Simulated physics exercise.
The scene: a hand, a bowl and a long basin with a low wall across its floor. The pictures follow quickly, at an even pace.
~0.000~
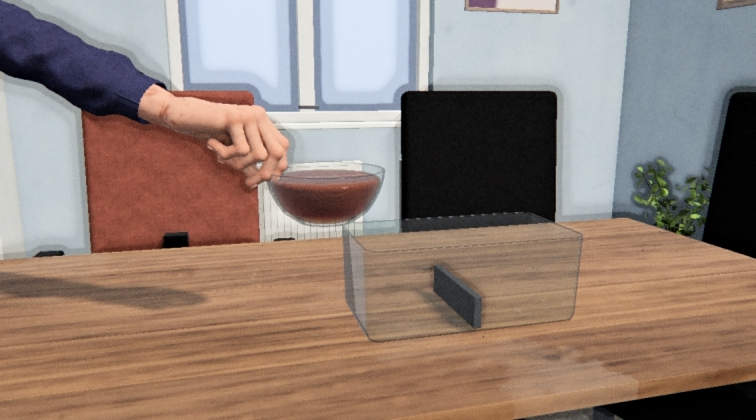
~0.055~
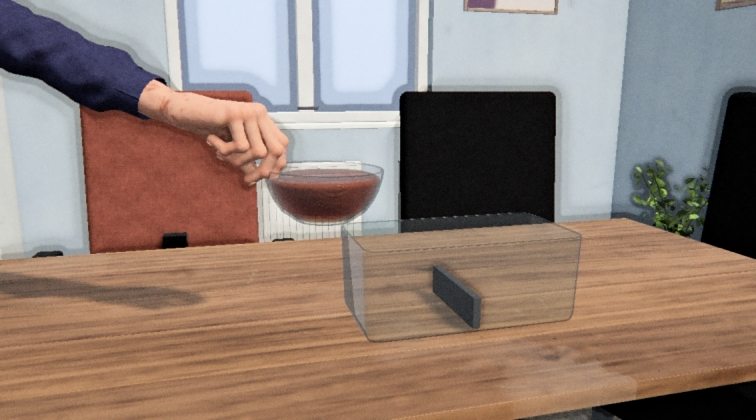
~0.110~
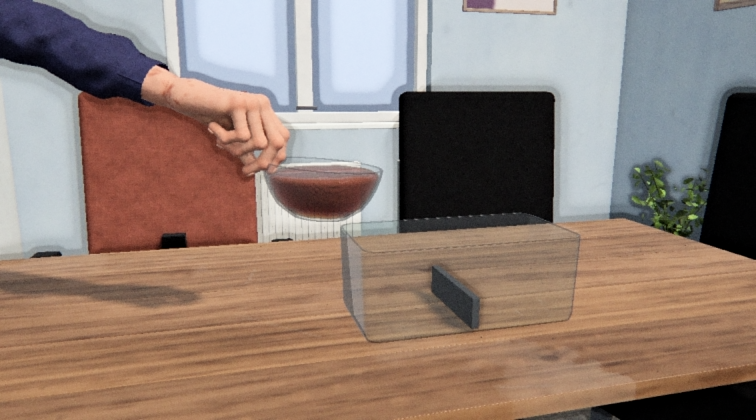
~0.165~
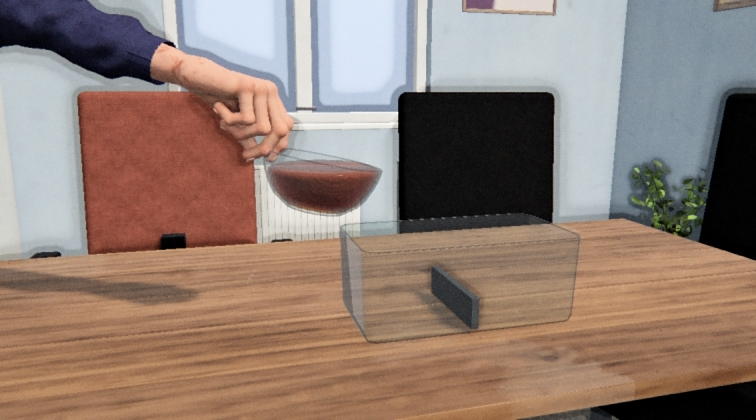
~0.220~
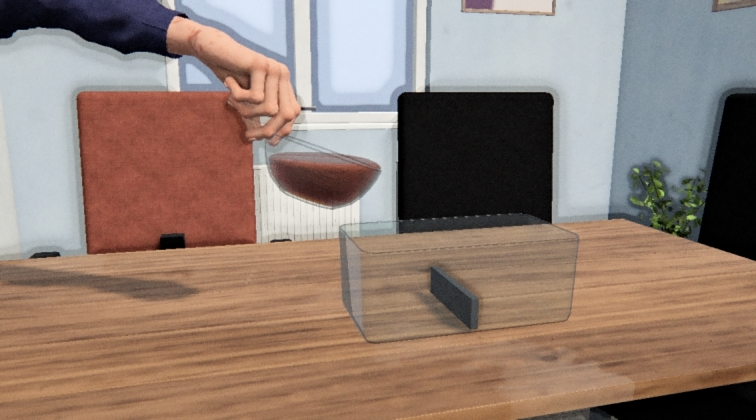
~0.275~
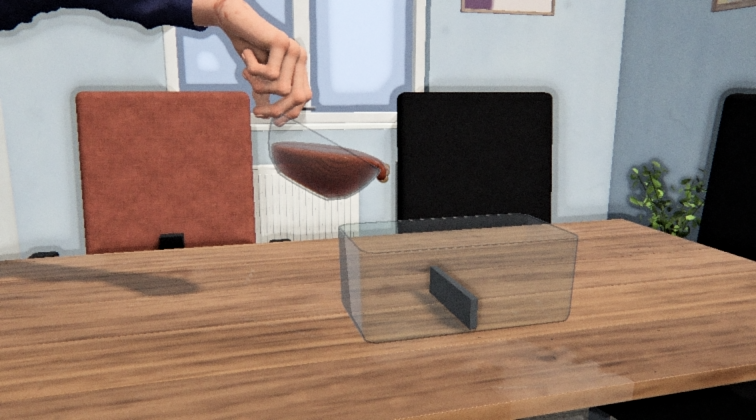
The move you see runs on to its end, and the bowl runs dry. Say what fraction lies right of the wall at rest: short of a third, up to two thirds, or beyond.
In the end from a third to two thirds is right of the wall.
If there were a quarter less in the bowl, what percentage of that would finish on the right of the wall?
Roughly 40 in a hundred.
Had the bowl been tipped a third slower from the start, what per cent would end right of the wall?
About 40 per cent.
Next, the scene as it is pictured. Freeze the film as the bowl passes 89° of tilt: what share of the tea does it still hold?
It comes to 20 per cent or so.
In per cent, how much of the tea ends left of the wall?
It comes to 45 per cent or so.
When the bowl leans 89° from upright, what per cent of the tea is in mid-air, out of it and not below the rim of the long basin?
Close to 50 per cent.
A moment on, the bowl is tipped on its side and 20 per cent is still to pour, 26 is left of the wall and 3 right of it.
Next, the bowl is tipped right over and 0 per cent is still to pour, 38 is left of the wall and 58 right of it.
Then the bowl is tipped right over and 0 per cent is still to pour, 44 is left of the wall and 53 right of it.
Later the bowl is tipped right over and 0 per cent is still to pour, 45 is left of the wall and 53 right of it.
In the end 45 per cent lies left of the wall, 53 right of it and 2 outside.
